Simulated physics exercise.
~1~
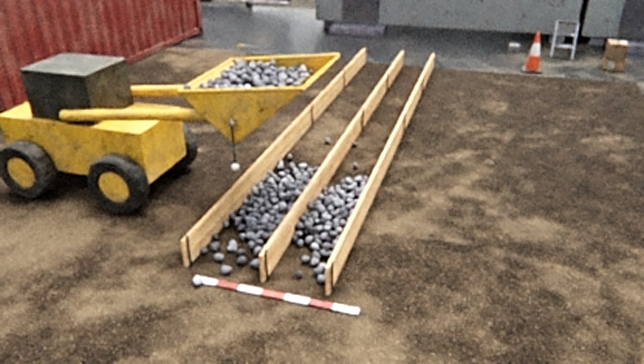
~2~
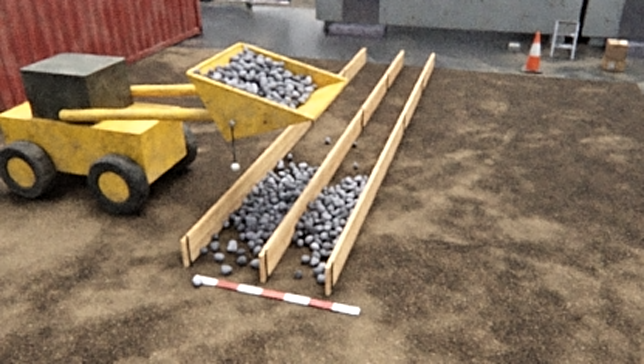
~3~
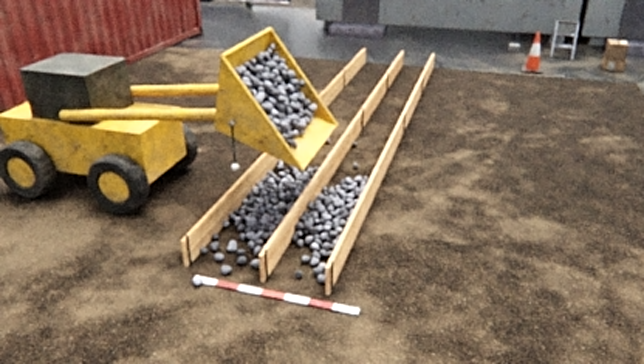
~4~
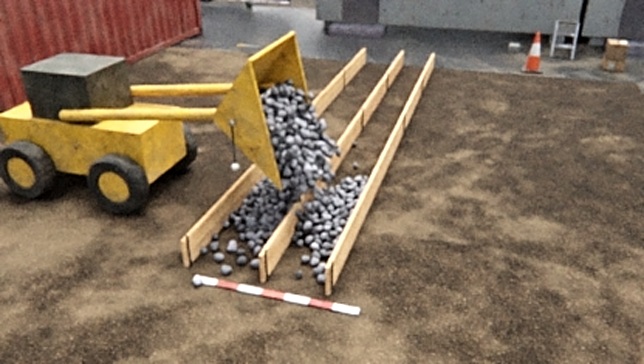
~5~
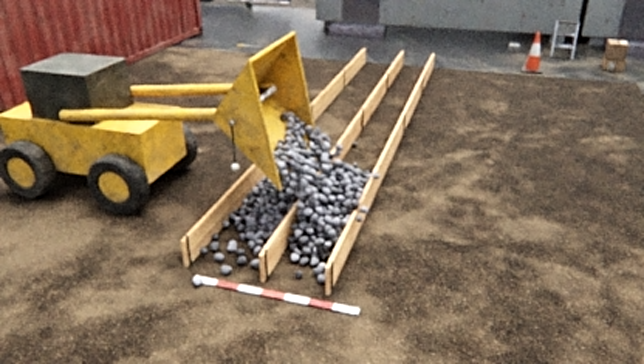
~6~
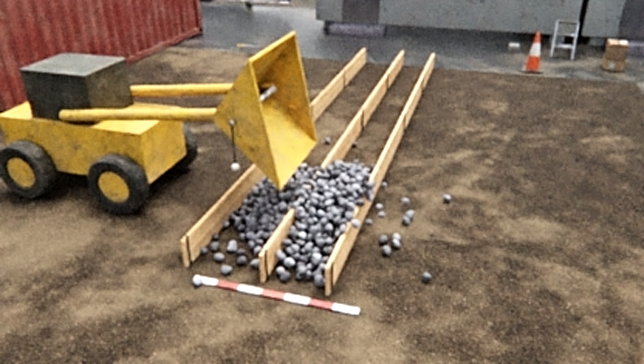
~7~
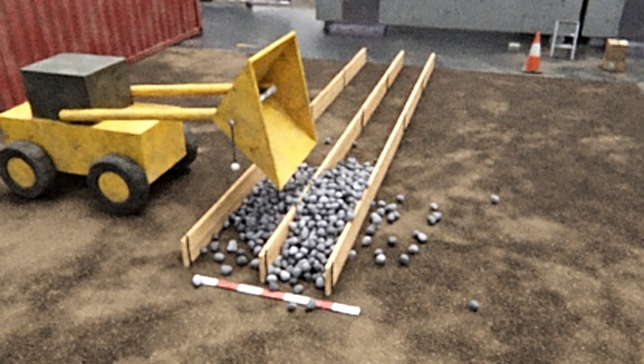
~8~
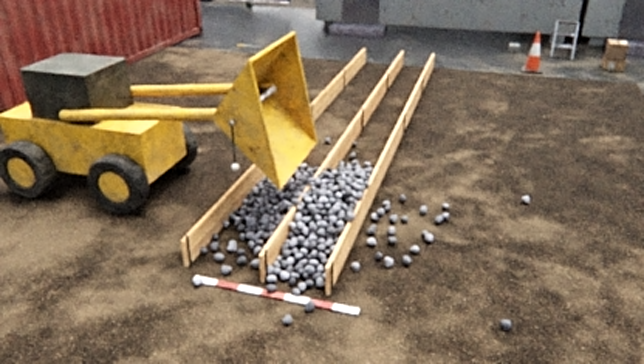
A yellow loader tipped its bucket forward and poured a load of grey stones between wooden boards, mostly into the far bay, and a few spilled past the last board and rolled across the dirt before the bucket stayed tilted and empty.
